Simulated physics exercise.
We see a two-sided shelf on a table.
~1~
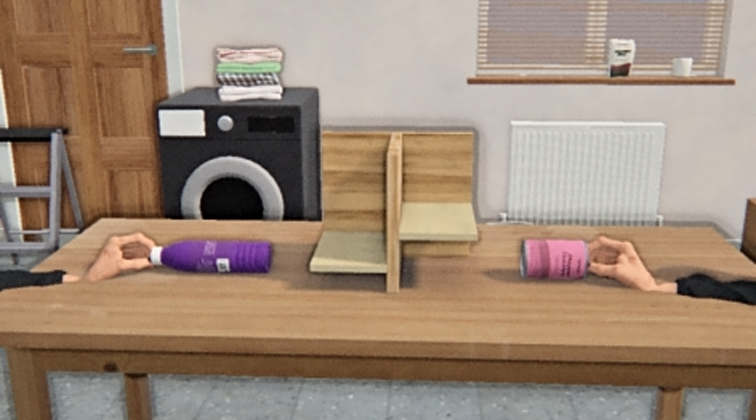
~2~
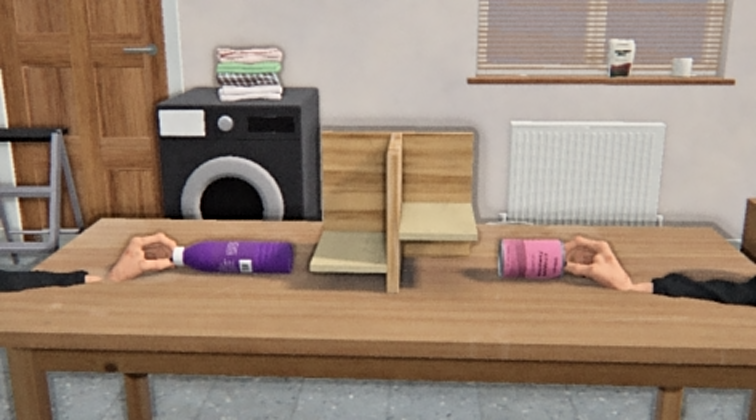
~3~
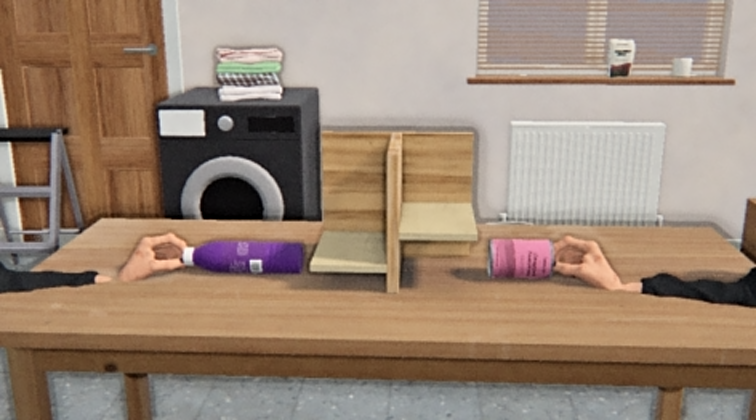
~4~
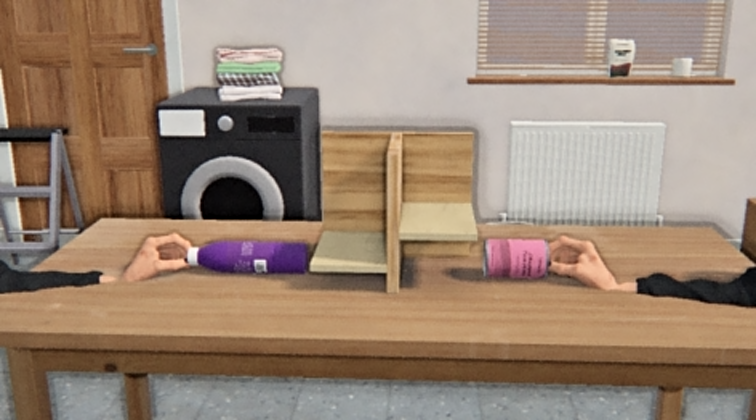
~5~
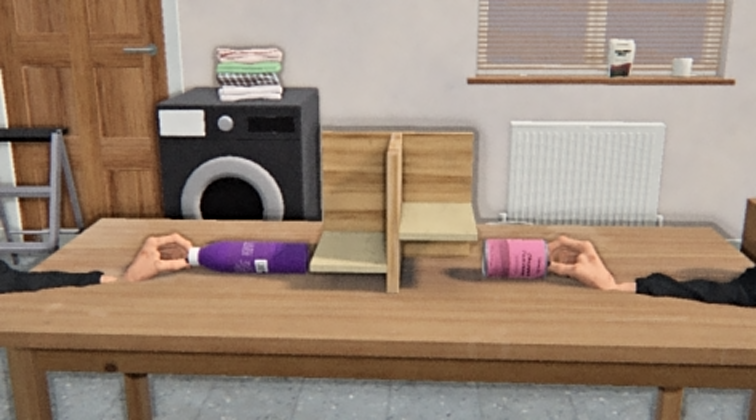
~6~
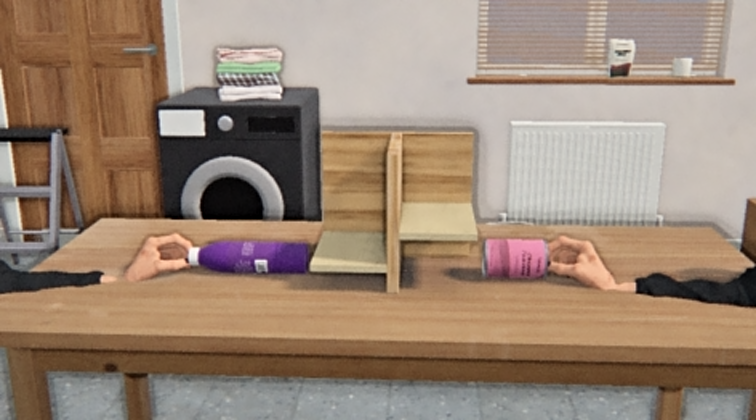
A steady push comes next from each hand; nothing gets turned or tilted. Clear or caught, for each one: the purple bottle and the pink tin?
Outcome: The purple bottle will be too high. The pink tin will be low enough.
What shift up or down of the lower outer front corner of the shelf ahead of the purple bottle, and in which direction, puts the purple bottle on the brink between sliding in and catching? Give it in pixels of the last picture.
It would take a shift of about 12 pixels, up.
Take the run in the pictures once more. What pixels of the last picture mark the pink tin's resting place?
(440, 258).
Then, 0.38 s later than the last frame, purple bottle stopped at the opening near (259, 258); pink tin sliding up to the opening near (491, 259).
When it is over, the purple bottle catches on the edge, near (259, 258); the pink tin slides in, near (440, 258).
